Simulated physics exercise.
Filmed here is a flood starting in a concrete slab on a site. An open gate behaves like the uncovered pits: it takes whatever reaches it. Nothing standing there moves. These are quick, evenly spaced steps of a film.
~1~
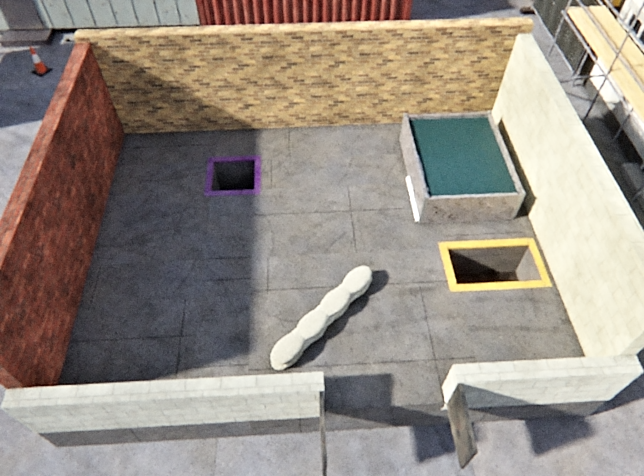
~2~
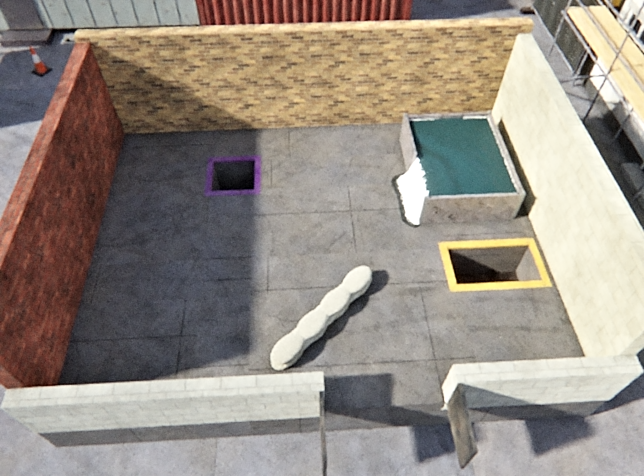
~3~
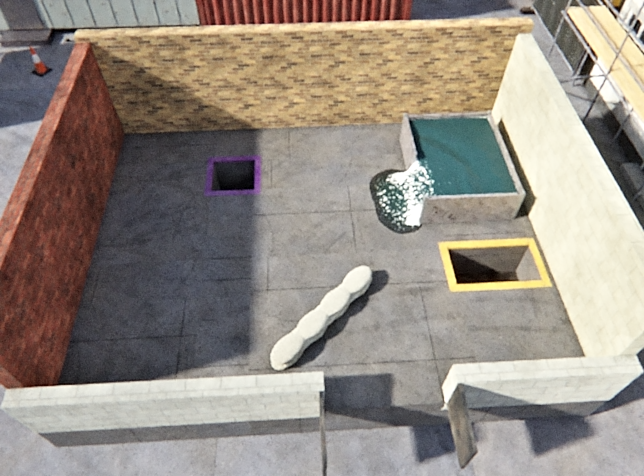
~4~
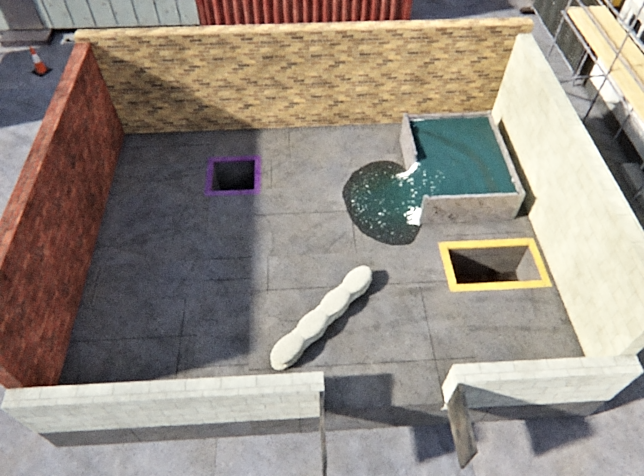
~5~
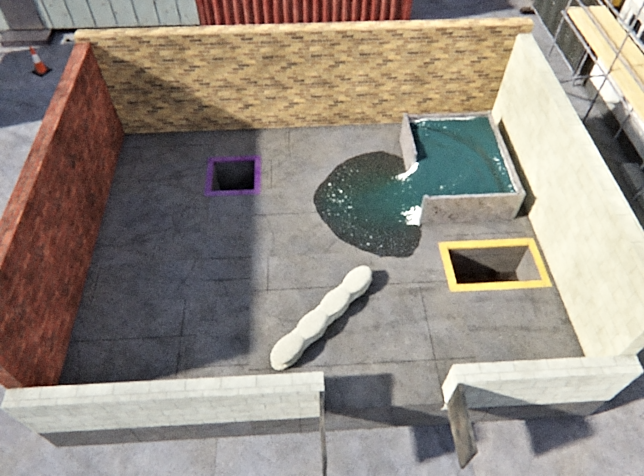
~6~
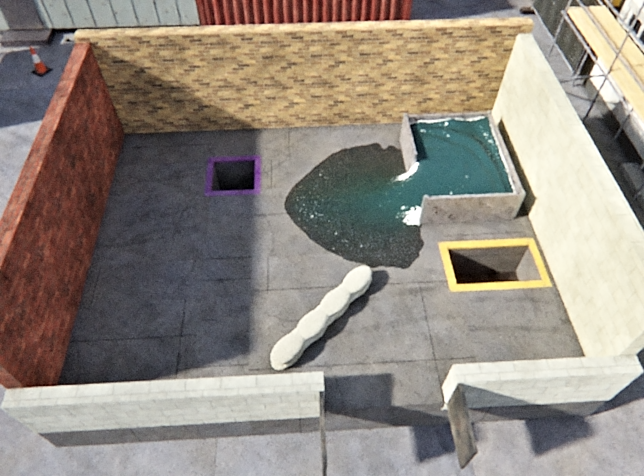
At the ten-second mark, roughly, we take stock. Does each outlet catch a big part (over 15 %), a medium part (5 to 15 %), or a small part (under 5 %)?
Parts caught - gate: A small part; purple pit: A big part; yellow pit: A small part.
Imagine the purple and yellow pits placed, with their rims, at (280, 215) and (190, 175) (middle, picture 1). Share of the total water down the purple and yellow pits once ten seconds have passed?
Roughly: Purple pit 30 %, yellow pit 15 %.
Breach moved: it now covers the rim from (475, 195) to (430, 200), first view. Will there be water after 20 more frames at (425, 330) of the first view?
Short answer - sodden.
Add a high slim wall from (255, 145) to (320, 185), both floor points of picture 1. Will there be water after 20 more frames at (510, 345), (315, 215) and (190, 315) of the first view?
Spared; swamped; swamped.
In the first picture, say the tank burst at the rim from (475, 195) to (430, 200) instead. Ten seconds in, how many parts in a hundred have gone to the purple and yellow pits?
Per cent: Purple 0, yellow 45.
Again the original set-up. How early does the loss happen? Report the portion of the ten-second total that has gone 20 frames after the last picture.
Close to 35 per cent, I'd say.
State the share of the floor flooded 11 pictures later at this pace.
It should be close to 50 %.
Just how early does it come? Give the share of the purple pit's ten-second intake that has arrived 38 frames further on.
Near 60 in a hundred.
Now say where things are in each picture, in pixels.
The first picture shows still water in the water tank at (459, 155).
In the second picture, the front is at (403, 177), out from the gap at (418, 191).
In the third picture, the front is at (378, 178), out from the gap at (418, 192).
In the fourth picture, the front is at (348, 191), out from the gap at (418, 193).
In the fifth picture, the front is at (320, 197), out from the gap at (418, 193).
In the sixth picture, the front is at (291, 210), out from the gap at (418, 193).
A moment on, water covers 30 % of the floor; the gate 0 %, the purple pit 1 %, the yellow pit 0 %.
Next, water covers 50 % of the floor; the gate 0 %, the purple pit 4 %, the yellow pit 0 %.
Then, water covers 60 % of the floor; the gate 0 %, the purple pit 8 %, the yellow pit 0 %.
Later, water covers 65 % of the floor; the gate 1 %, the purple pit 12 %, the yellow pit 0 %.
In the end, water covers 70 % of the floor; the gate 2 %, the purple pit 20 %, the yellow pit 0 %.
